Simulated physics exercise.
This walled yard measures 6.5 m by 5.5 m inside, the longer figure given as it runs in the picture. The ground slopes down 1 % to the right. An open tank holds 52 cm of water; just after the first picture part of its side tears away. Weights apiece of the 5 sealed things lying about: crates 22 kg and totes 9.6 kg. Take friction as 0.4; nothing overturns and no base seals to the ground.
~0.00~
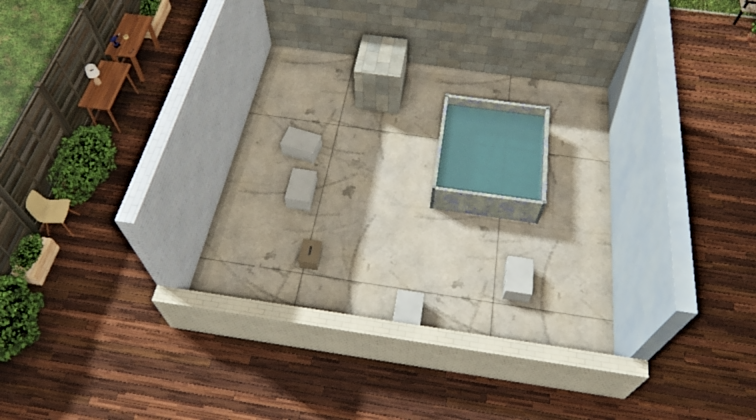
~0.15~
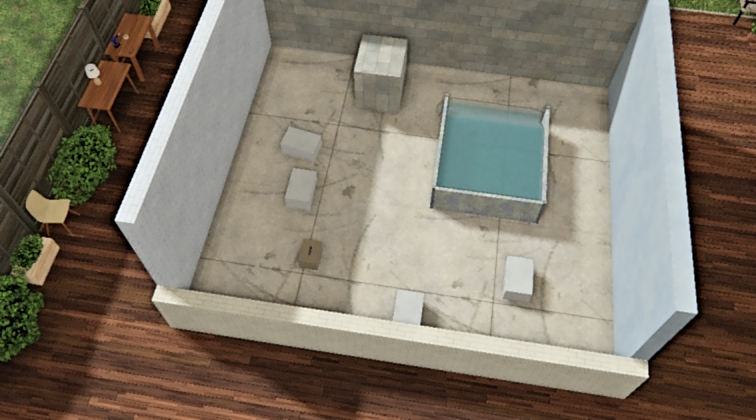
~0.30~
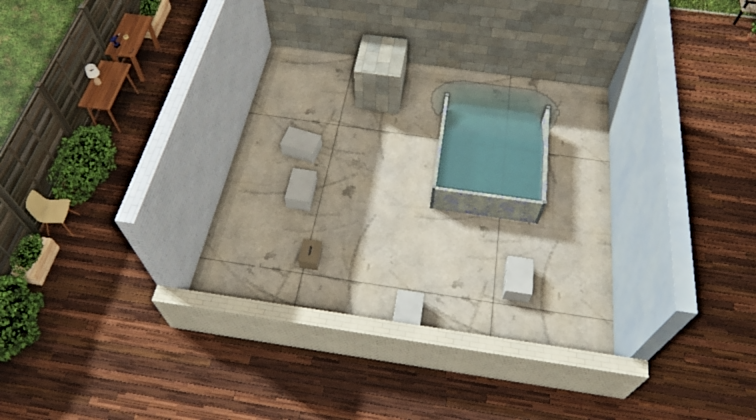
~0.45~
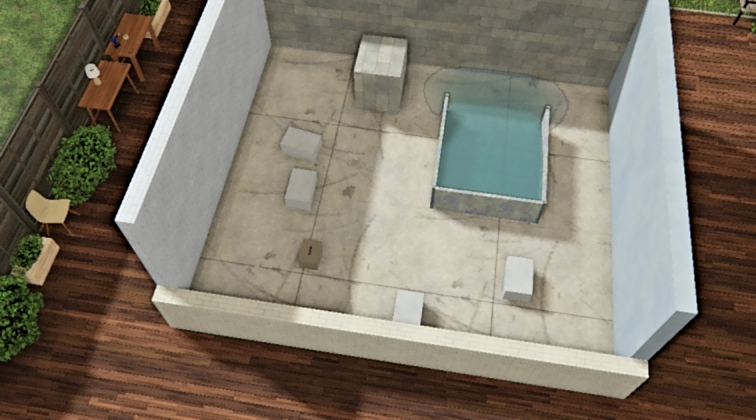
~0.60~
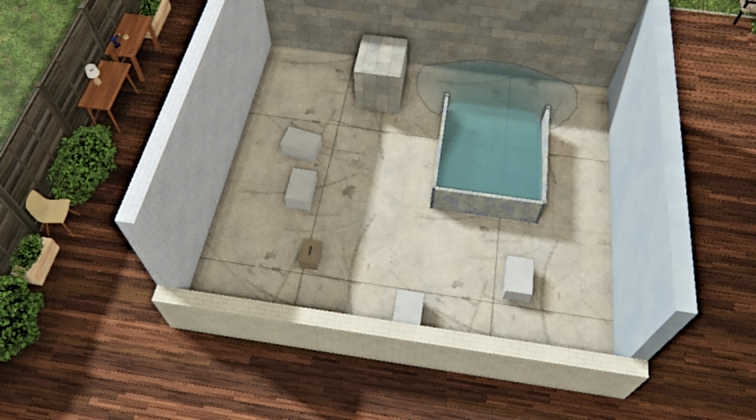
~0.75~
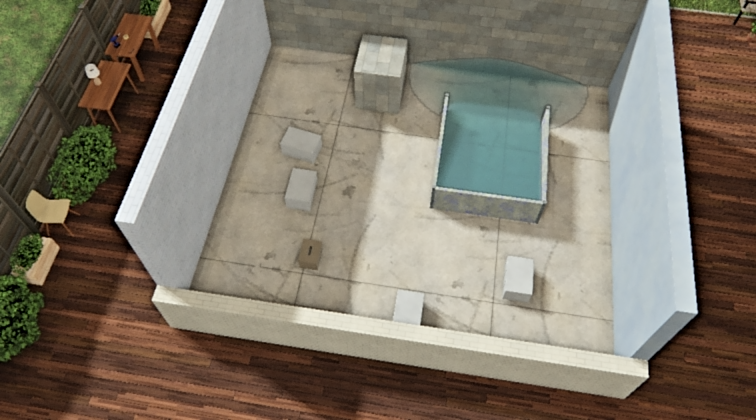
A walled yard holds an open tank whose far side opens, and water spreads out behind it.
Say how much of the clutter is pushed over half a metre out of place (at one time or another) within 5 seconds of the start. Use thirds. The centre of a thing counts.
Share: Not even a third.
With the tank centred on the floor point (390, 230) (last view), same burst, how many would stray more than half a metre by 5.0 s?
In that case 0 of them.
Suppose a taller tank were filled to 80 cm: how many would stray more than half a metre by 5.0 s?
In that case 1 of them.
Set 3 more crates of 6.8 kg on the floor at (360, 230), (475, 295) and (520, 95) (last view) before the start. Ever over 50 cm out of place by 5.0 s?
In turn: Under, short of it, more.
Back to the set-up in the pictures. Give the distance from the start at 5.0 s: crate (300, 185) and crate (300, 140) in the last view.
In turn: 0 cm, 0 cm.
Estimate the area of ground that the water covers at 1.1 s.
Roughly 7.5 m2.
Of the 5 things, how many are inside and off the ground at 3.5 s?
At that moment 0.
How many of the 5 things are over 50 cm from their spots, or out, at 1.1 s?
I count 0.
After 1.1 s 0 of 5 are over 50 cm from their spots; 0 afloat.
After 2.2 s 0 of 5 are over 50 cm from their spots; 0 afloat.
After 3.5 s 0 of 5 are over 50 cm from their spots; 0 afloat.
After 5.0 s 0 of 5 are over 50 cm from their spots, and 0 have been at some point; 0 afloat.
